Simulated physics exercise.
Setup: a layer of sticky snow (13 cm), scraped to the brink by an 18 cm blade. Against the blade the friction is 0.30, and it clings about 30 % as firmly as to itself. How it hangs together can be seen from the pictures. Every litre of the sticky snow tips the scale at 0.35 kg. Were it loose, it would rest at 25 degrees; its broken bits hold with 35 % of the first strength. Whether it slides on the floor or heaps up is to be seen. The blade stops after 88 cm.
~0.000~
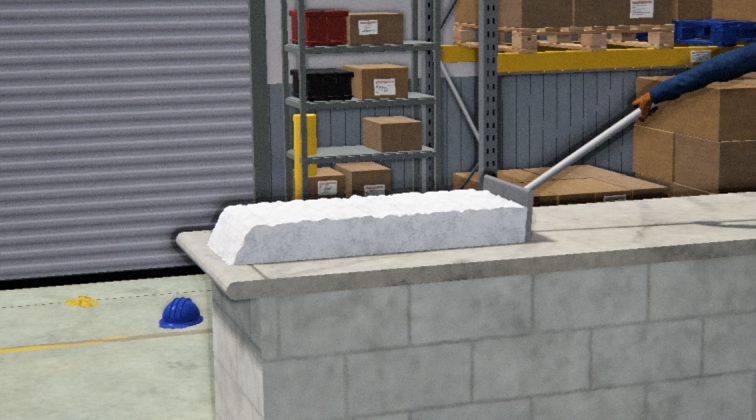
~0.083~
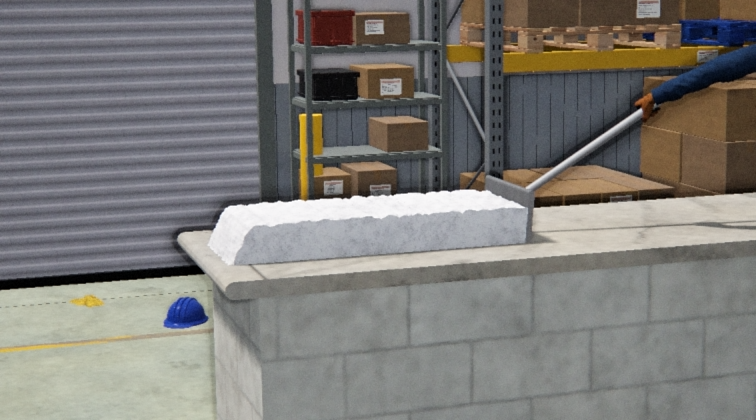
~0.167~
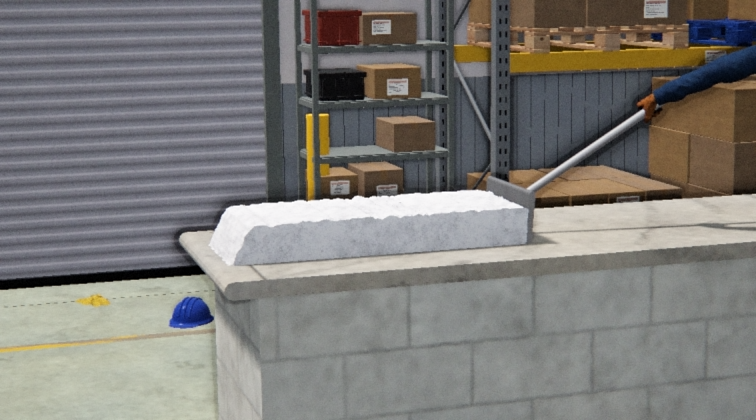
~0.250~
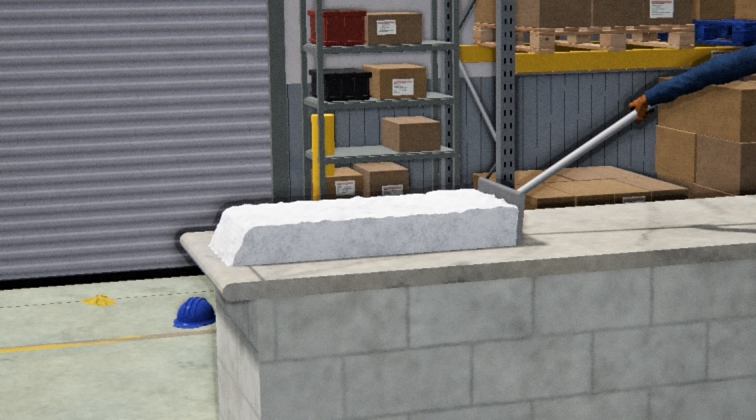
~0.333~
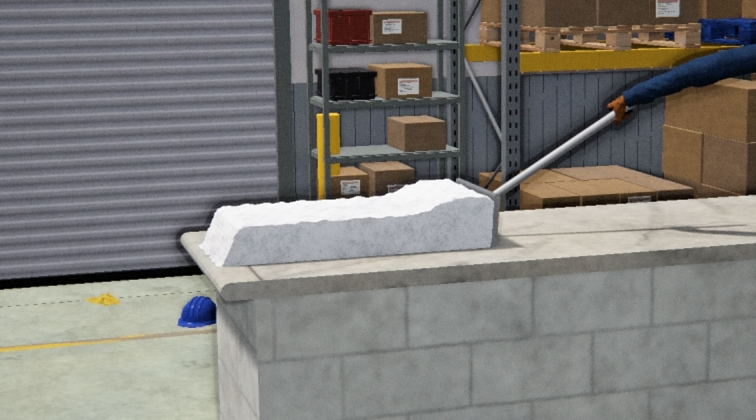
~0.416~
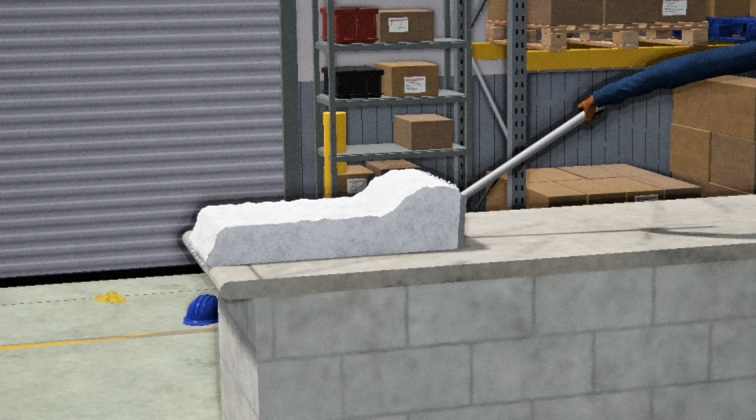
A blue-sleeved arm pushing a long slab of white snow leftward along a stone-topped block wall, the snow heaping up beside the blade.
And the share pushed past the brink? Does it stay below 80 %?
No, it goes above 80 %.
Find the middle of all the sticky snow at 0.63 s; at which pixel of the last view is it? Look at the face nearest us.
Close to (260, 241) in the last picture.
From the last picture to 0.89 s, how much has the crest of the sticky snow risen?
Around 2 centimetres, give or take.
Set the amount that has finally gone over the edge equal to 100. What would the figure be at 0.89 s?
Close to 40 in a hundred.
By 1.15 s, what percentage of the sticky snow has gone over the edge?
Share noted: Around 70 %.
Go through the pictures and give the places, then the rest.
The first picture shows foot of the blade at (525, 242), not yet moved; foremost bit of the sticky snow at (235, 262), piled 13 cm high.
The second picture shows foot of the blade at (525, 243), not yet moved; foremost bit of the sticky snow at (235, 262), piled 13 cm high.
The third picture shows foot of the blade at (526, 244), moved 3 mm; foremost bit of the sticky snow at (235, 262), piled 13 cm high.
The fourth picture shows foot of the blade at (516, 245), moved 4.2 cm; foremost bit of the sticky snow at (233, 263), piled 14 cm high.
The fifth picture shows foot of the blade at (491, 247), moved 14 cm; foremost bit of the sticky snow at (223, 263), piled 18 cm high.
The sixth picture shows foot of the blade at (457, 249), moved 27 cm; foremost bit of the sticky snow at (206, 263), piled 22 cm high.
After 0.63 s, 0 % has gone over the edge.
After 0.89 s, 32 % has gone over the edge.
After 1.15 s, 68 % has gone over the edge.
After 1.40 s, 88 % has gone over the edge.
After 1.78 s, 88 % has gone over the edge.
